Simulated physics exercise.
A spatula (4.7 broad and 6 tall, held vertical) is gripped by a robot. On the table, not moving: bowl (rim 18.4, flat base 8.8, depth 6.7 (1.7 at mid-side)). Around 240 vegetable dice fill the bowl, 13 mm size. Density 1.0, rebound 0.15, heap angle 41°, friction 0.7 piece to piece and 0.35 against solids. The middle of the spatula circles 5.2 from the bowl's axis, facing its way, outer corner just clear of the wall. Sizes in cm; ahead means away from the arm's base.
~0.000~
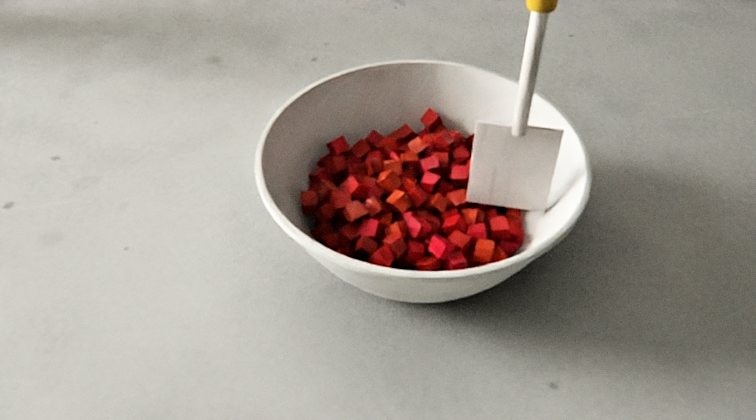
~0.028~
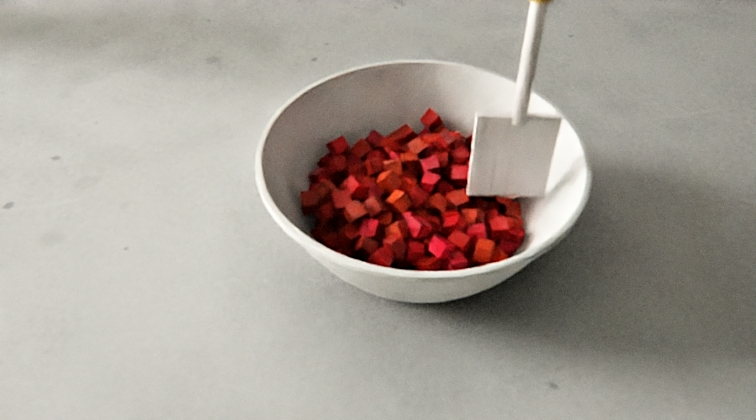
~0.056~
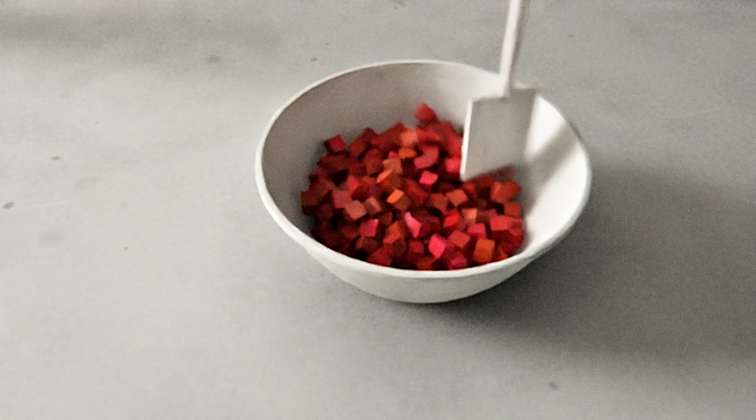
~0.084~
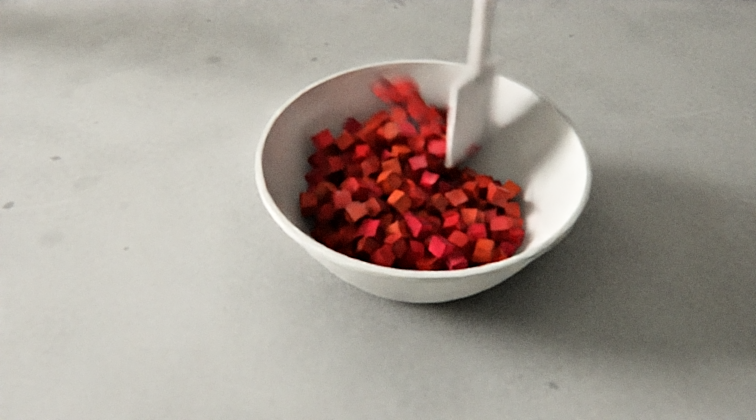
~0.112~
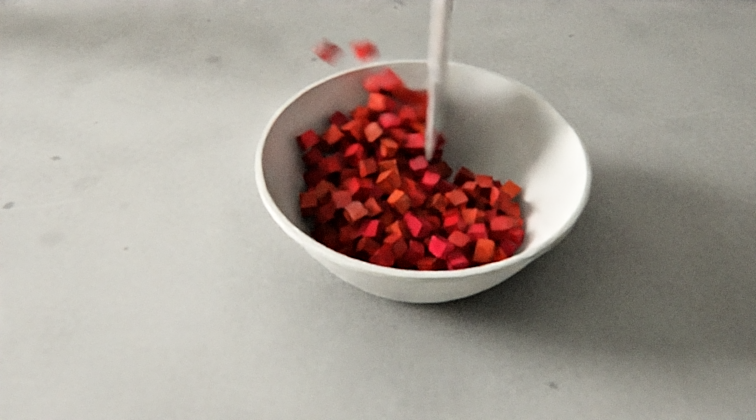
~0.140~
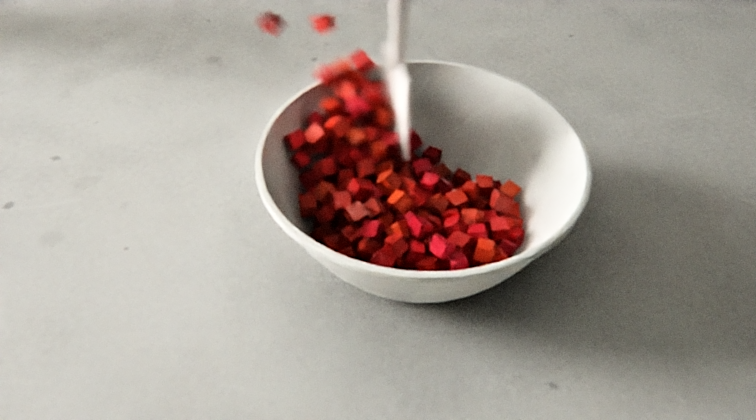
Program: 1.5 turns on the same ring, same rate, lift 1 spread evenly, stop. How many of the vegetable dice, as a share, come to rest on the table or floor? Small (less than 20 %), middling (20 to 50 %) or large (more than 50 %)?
A middling share, 20 to 50 %, ends on the table or floor.
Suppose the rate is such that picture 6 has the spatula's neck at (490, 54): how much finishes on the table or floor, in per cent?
About 10 per cent.
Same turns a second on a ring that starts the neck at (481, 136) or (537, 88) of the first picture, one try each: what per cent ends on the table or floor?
About 35 and 0 per cent.
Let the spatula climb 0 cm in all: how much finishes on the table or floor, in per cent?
About 40 per cent.
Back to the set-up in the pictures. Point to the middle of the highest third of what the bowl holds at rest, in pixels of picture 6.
Near (420, 201).
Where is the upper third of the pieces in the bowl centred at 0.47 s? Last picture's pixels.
At about (432, 149).
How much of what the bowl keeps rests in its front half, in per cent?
Roughly 50 per cent.
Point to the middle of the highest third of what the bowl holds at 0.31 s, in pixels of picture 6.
Around (463, 238).
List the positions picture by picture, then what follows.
The first frame shows the spatula neck at (524, 103), 0° round; upper third of the load around (409, 190), from x 310 to 515, top at y 120; 235 in the bowl.
The second frame shows the spatula neck at (523, 92), 10° round; upper third of the load around (409, 190), from x 310 to 515, top at y 120.
The third frame shows the spatula neck at (510, 68), 35° round; upper third of the load around (407, 188), from x 310 to 515, top at y 115.
The fourth frame shows the spatula neck at (480, 49), 62° round; upper third of the load around (396, 166), from x 310 to 515, top at y 90.
The fifth frame shows the spatula neck at (440, 39), 89° round; upper third of the load around (384, 166), from x 305 to 515, top at y 50.
The sixth frame shows the spatula neck at (398, 38), 117° round; upper third of the load around (367, 168), from x 270 to 515, top at y 25; 233 in the bowl, 2 in flight or on the tool.
After 0.31 s, 278° round, highest piece 10 above the table; 204 in the bowl, 6 on the table or floor, 25 in flight or on the tool.
After 0.47 s, 80° round, highest piece 10 above the table; 177 in the bowl, 37 on the table or floor, 21 in flight or on the tool.
After 0.76 s, 180° round, highest piece 4 above the table; 169 in the bowl, 66 on the table or floor.
After 1.46 s, 180° round, highest piece 4 above the table; 169 in the bowl, 66 on the table or floor.
In the end, 169 in the bowl, 66 on the table or floor. That is 28 % on the table or floor.
